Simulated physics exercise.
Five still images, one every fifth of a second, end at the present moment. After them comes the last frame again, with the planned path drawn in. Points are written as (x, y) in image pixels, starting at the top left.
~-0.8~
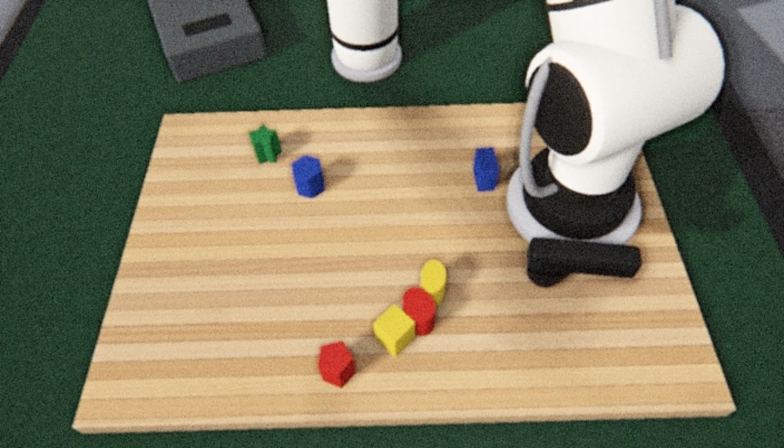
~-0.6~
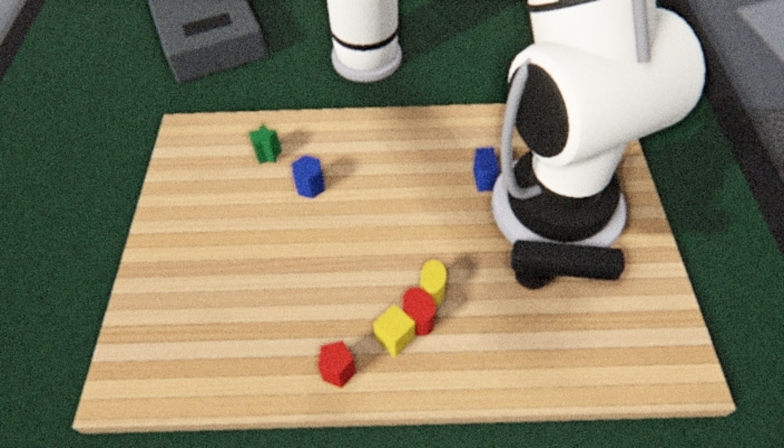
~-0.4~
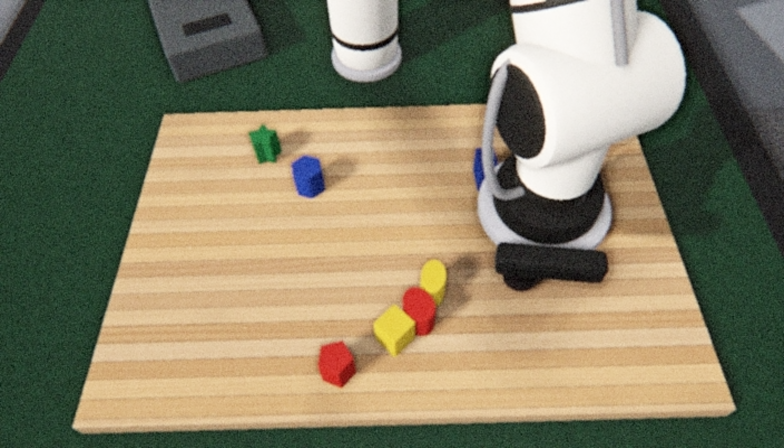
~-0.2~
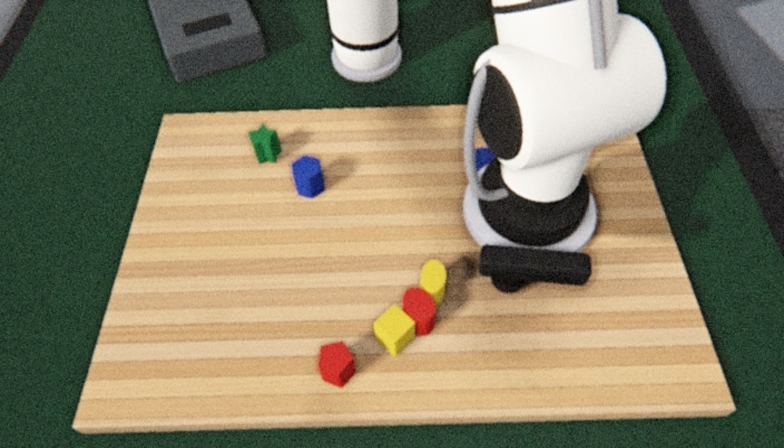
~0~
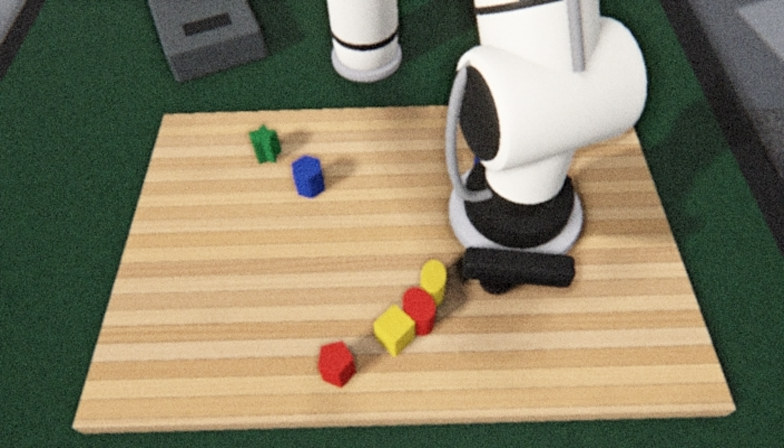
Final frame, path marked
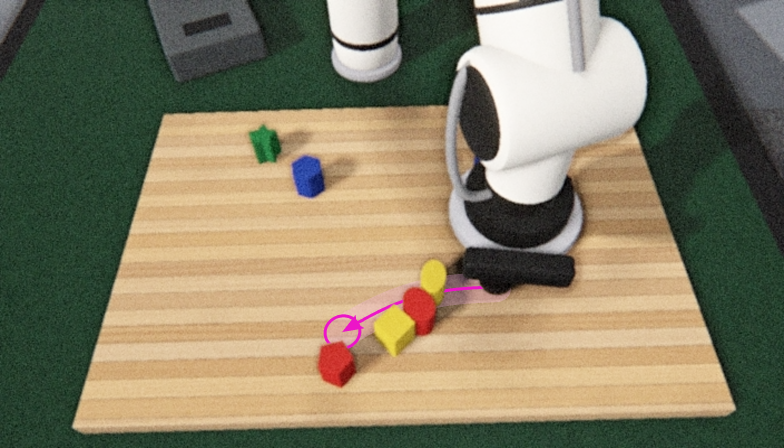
The clip opens on a wooden board holding small red, yellow, blue and green blocks, with a white robot arm over its right side. The arm slides steadily left a short way, passing in front of a blue block and nearing the yellow oval block, while the blocks stay still.
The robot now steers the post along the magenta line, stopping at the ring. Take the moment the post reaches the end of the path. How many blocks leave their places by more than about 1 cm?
That push would leave three or more blocks displaced by more than about 1 cm.
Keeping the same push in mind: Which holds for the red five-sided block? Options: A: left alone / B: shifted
A - left alone.
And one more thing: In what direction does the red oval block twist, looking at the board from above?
From the top: Counterclockwise.
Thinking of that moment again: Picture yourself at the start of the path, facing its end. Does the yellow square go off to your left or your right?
Sideways, to the left.
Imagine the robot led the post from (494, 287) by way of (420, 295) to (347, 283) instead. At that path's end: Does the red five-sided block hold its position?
Yes, I think so.
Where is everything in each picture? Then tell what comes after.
Tip of the post at (543, 274), middles of tops, red five-sided block at (334, 357), yellow square at (394, 323), red oval block at (419, 303), yellow oval block at (434, 275), in the first picture.
Post at (531, 276), nothing pushed, in the second picture.
Post at (519, 278), nothing pushed, in the third picture.
Post at (507, 279), nothing pushed, in the fourth picture.
Post at (496, 281), red five-sided block at (334, 357), yellow square at (394, 323), red oval block at (419, 303), yellow oval block at (434, 275), in the fifth picture.
The line goes from (494, 287) over (415, 297) to (342, 332).
On the path given first. One third of the way, post at (441, 285); yellow square at (391, 329); red oval block at (411, 306), turned 35° anticlockwise; yellow oval block at (412, 276).
Two thirds of the way, post at (390, 301); yellow square at (381, 349), turned 30° anticlockwise; red oval block at (385, 320), turned 65° anticlockwise; yellow oval block at (361, 278), turned 45° clockwise.
At the end, post at (341, 326); red five-sided block unmoved; yellow square at (379, 365), turned 70° anticlockwise; red oval block at (364, 338), turned 105° anticlockwise; yellow oval block at (347, 278), turned 75° clockwise.
